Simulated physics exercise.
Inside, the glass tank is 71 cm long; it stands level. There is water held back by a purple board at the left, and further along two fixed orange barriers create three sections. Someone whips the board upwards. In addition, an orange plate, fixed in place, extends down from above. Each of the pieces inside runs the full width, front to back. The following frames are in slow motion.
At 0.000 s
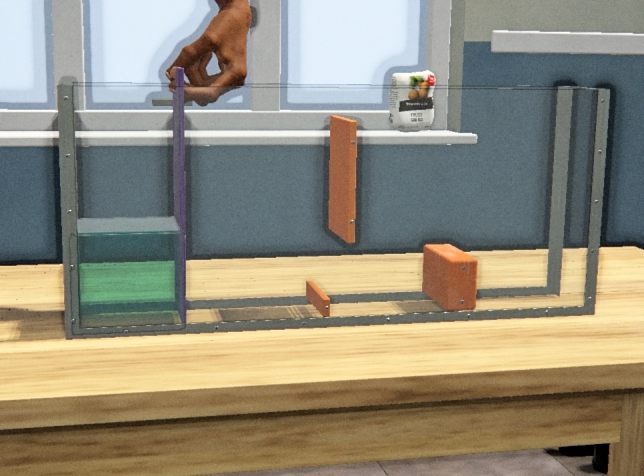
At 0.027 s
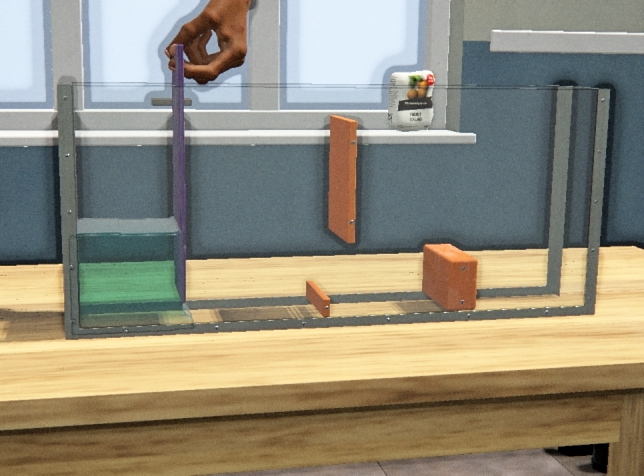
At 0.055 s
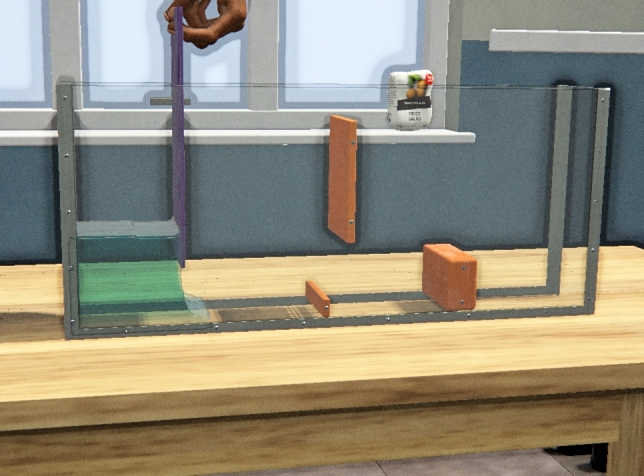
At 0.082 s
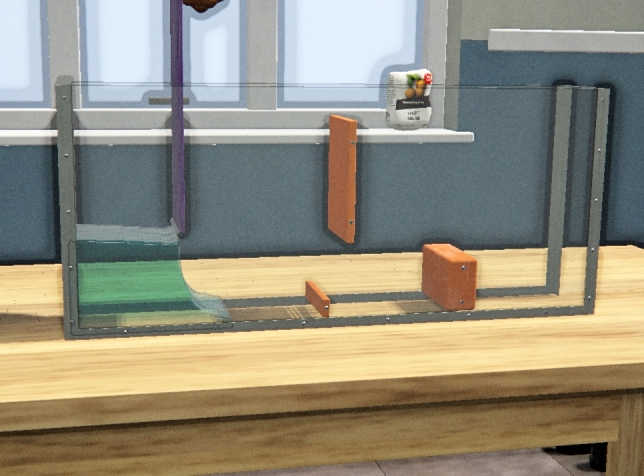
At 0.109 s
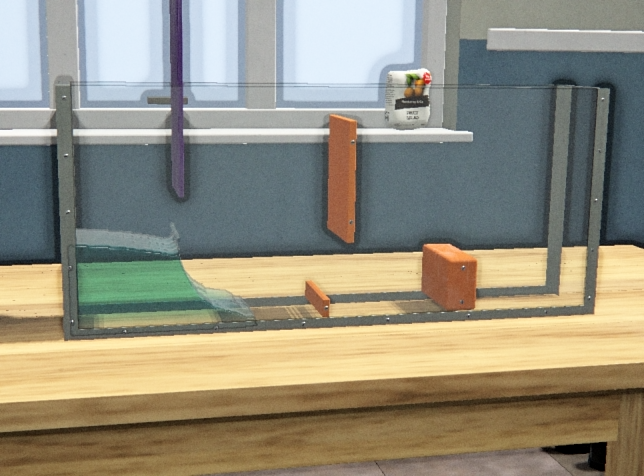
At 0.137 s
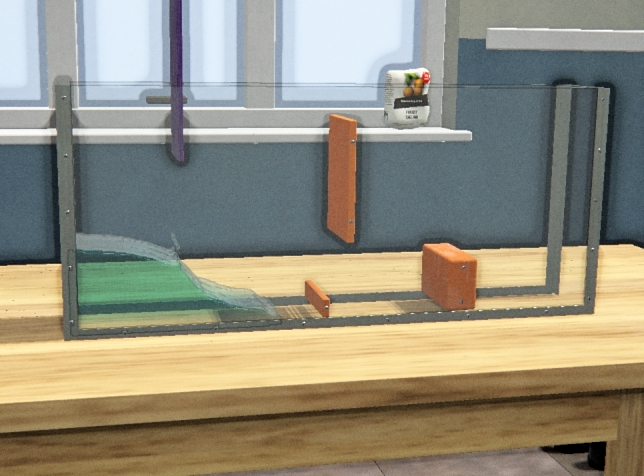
A purple board is pulled upward by a hand inside a glass tank, and the greenish water behind it at the left slumps and spreads rightward along the floor, nearing a low orange barrier beneath a hanging orange plate.
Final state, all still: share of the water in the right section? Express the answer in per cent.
About 4 out of 100.
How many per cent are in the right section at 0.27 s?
Roughly 0 per cent of the liquid is there.
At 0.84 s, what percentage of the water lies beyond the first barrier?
By then it's close to 52 %.
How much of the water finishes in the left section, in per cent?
Around 64 percent.
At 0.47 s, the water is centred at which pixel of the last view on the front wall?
The centre of mass sits near (278, 302) on the front wall.
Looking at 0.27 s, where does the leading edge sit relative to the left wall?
Front distance: Approx. 40 cm.
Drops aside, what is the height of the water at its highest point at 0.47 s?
About 7.5 cm.
After 0.27 s 9 per cent is beyond the first barrier and 0 beyond the second.
After 0.47 s 35 per cent is beyond the first barrier and 3 beyond the second.
After 0.84 s 52 per cent is beyond the first barrier and 4 beyond the second.
In the end the left section holds 64, the middle 32 and the right 4 per cent.
